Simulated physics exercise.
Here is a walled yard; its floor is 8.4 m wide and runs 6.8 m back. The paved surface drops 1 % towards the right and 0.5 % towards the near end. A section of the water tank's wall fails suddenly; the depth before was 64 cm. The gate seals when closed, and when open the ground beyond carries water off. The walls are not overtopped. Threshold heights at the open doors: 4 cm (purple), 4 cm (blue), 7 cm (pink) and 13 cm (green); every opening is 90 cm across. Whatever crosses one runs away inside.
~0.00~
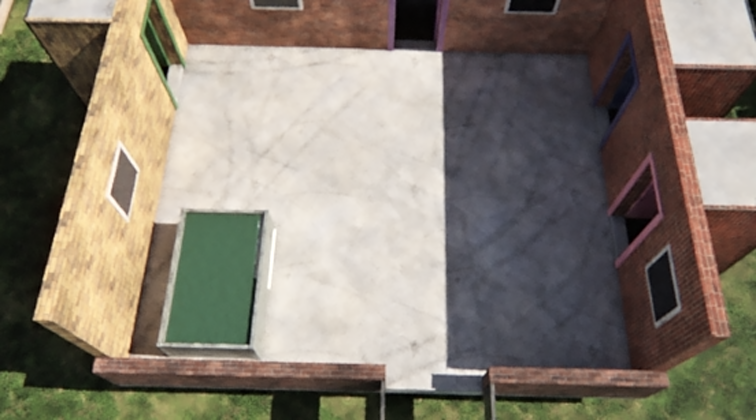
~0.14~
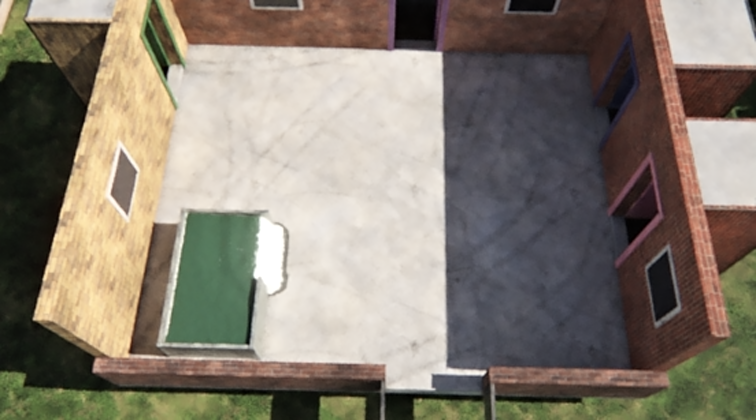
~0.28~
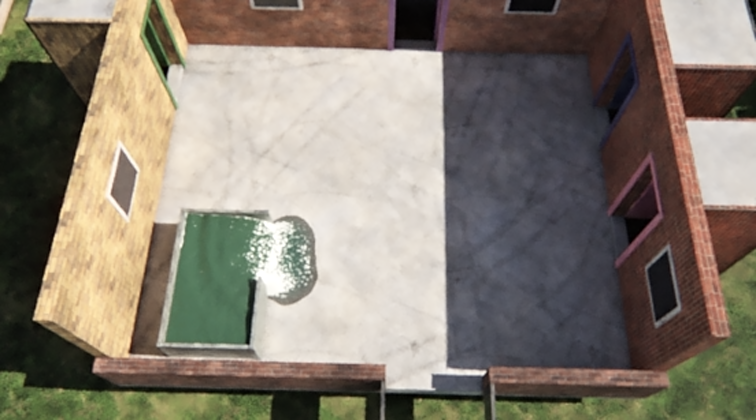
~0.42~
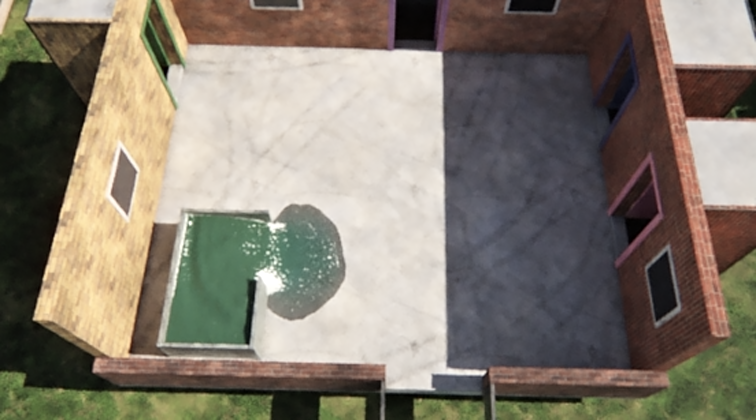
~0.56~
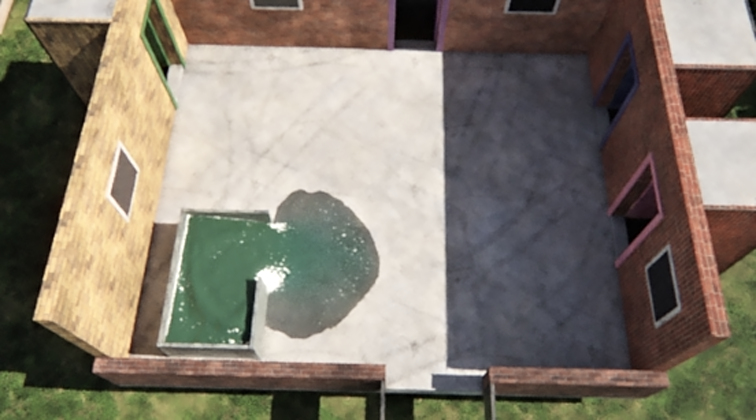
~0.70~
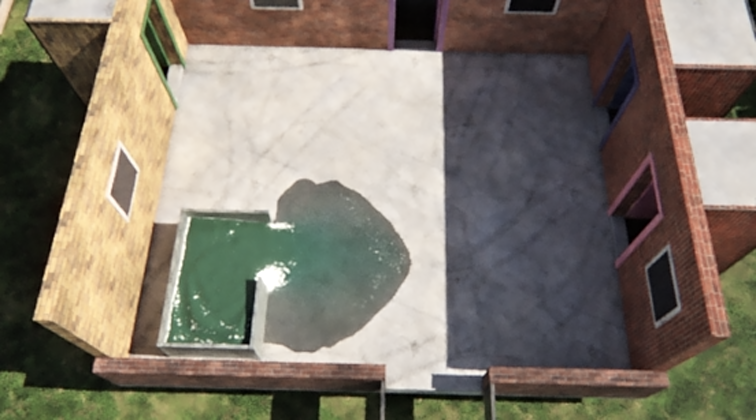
Green water burst through the right side of a tank in a brick-walled yard, splashing white at first, then spread rightward across the pale floor in a widening dark, rounded pool.
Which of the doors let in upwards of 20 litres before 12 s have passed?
Door by door: At the purple door it does not reach the limit; at the blue door it goes over the limit; at the pink door it goes over the limit; at the green door it stays under the limit.
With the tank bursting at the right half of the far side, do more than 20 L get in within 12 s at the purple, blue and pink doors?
Against that limit: Purple above, blue above, pink under.
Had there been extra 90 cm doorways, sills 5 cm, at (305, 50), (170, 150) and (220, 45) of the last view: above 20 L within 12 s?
In turn: Under, under, not over.
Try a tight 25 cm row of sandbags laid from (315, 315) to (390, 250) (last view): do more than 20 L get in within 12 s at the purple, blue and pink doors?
Against that limit: Purple above, blue above, pink under.
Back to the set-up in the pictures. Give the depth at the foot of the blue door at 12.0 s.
Some 6.5 cm.
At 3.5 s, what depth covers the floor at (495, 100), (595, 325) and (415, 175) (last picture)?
Roughly 2, 7 and 2 cm, in turn.
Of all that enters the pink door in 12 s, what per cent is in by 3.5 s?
Some 45 per cent by then.
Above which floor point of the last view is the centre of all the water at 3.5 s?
Near (399, 247).
After 1.4 s water covers 25 % of the floor and is deepest (31 cm) near (280, 249); purple door not reached, blue door not reached, pink door not reached, green door not reached.
After 2.2 s water covers 50 % of the floor and is deepest (24 cm) near (280, 249); purple door not reached, blue door not reached, pink door 7 cm at the sill, 0 L in, green door not reached.
After 3.5 s water covers 65 % of the floor and is deepest (21 cm) near (605, 379); purple door 3 cm at the sill, 0 L in, blue door 11 cm at the sill, 7 L in, pink door 15 cm at the sill, 34 L in, green door not reached.
After 7.0 s water covers 60 % of the floor and is deepest (10 cm) near (521, 144); purple door 1 cm at the sill, 0 L in, blue door 9 cm at the sill, 52 L in, pink door 8 cm at the sill, 76 L in, green door not reached.
After 12.0 s water covers 65 % of the floor and is deepest (8 cm) near (624, 358); purple door 3 cm at the sill, 0 L in, blue door 7 cm at the sill, 98 L in, pink door 7 cm at the sill, 80 L in, green door not reached.
